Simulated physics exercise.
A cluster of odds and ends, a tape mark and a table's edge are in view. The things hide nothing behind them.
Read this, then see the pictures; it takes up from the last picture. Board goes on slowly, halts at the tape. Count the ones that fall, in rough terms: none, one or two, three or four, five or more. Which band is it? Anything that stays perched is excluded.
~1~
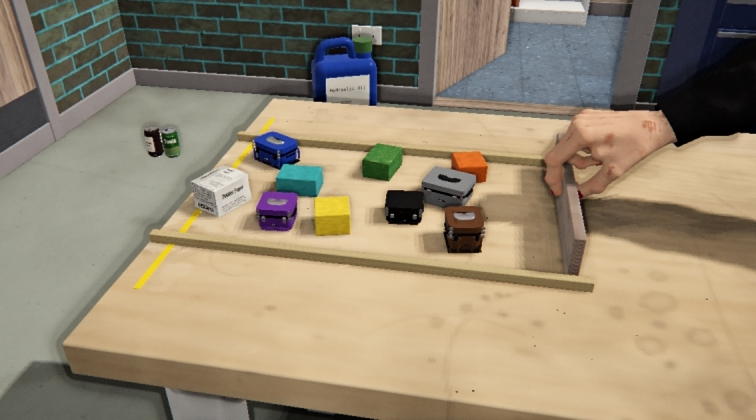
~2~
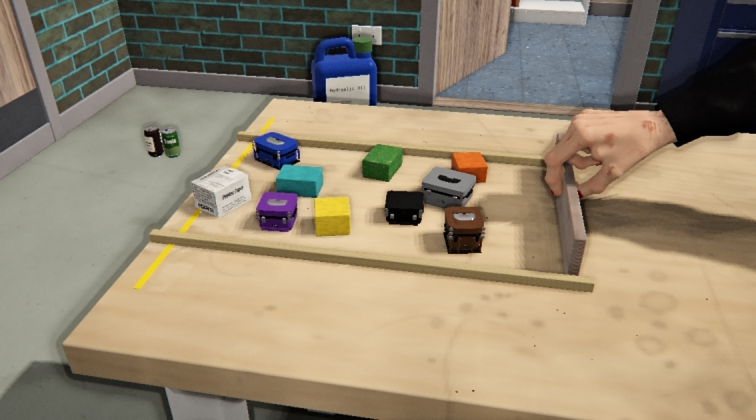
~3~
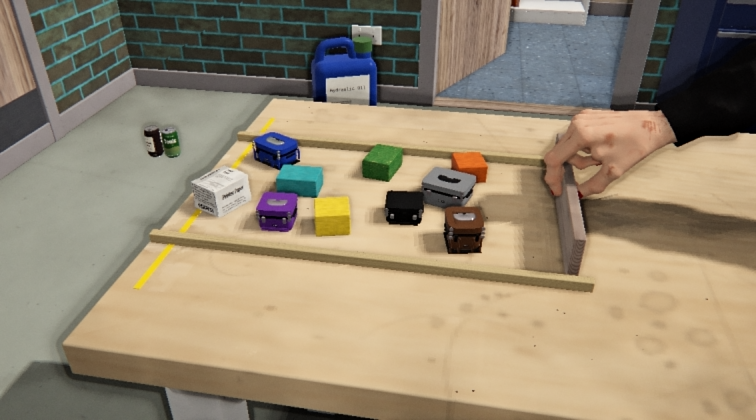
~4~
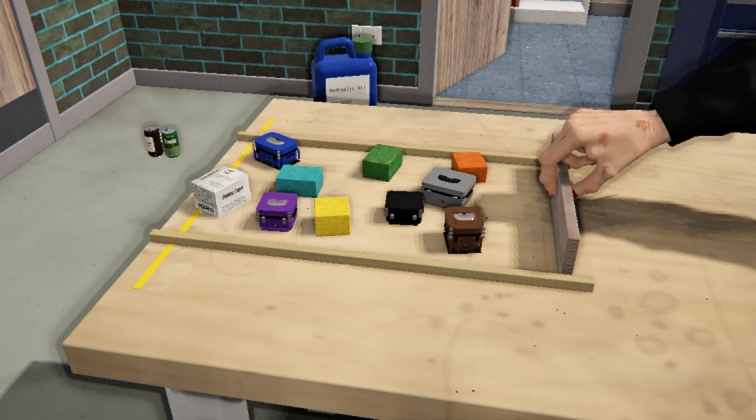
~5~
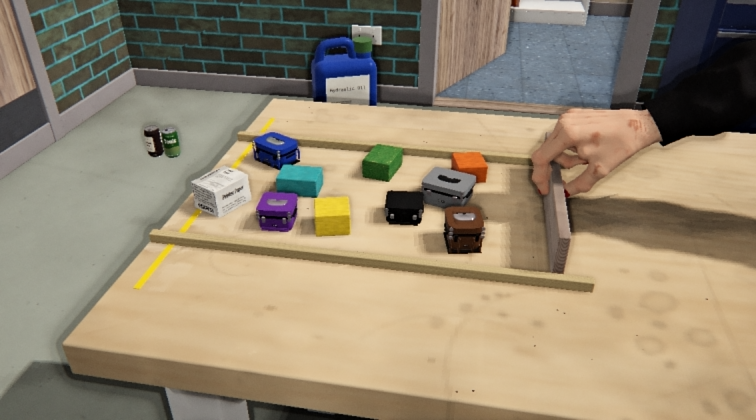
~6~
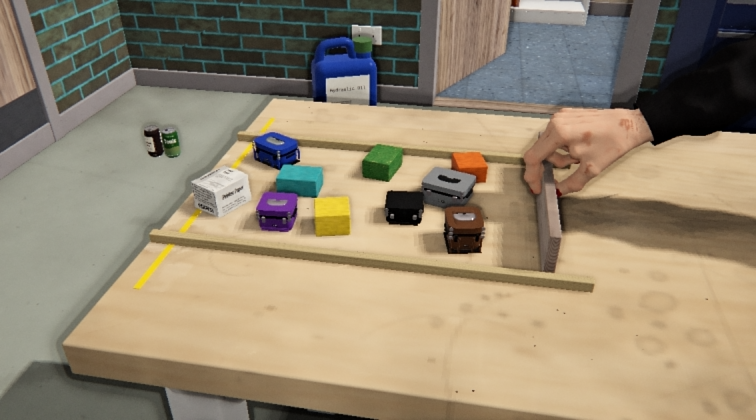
The band is five or more.
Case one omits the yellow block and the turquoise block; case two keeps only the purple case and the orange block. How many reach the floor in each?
Try one: 4; try two: 4.
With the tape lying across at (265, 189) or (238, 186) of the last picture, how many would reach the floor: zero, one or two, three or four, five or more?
Lab note - count per position: 3 or 4; five or more.
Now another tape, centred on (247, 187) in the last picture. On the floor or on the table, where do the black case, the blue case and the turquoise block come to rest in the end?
In order, the black case keeps its spot, then the blue case goes off the edge, then the turquoise block goes off the edge.
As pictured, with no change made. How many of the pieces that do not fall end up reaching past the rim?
The total comes out at 4.
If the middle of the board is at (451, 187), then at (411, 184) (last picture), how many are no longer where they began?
First 3, then 5.
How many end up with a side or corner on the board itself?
Contact count: 4.
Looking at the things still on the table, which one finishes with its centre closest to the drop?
The one you want is the grey case.
A little later, none off yet; white box at rest near (222, 191); blue case at rest near (277, 151); purple case at rest near (278, 213).
When it is over, the number that fall off is five or more; down, green block, yellow block, turquoise block, purple case, blue case and white box.
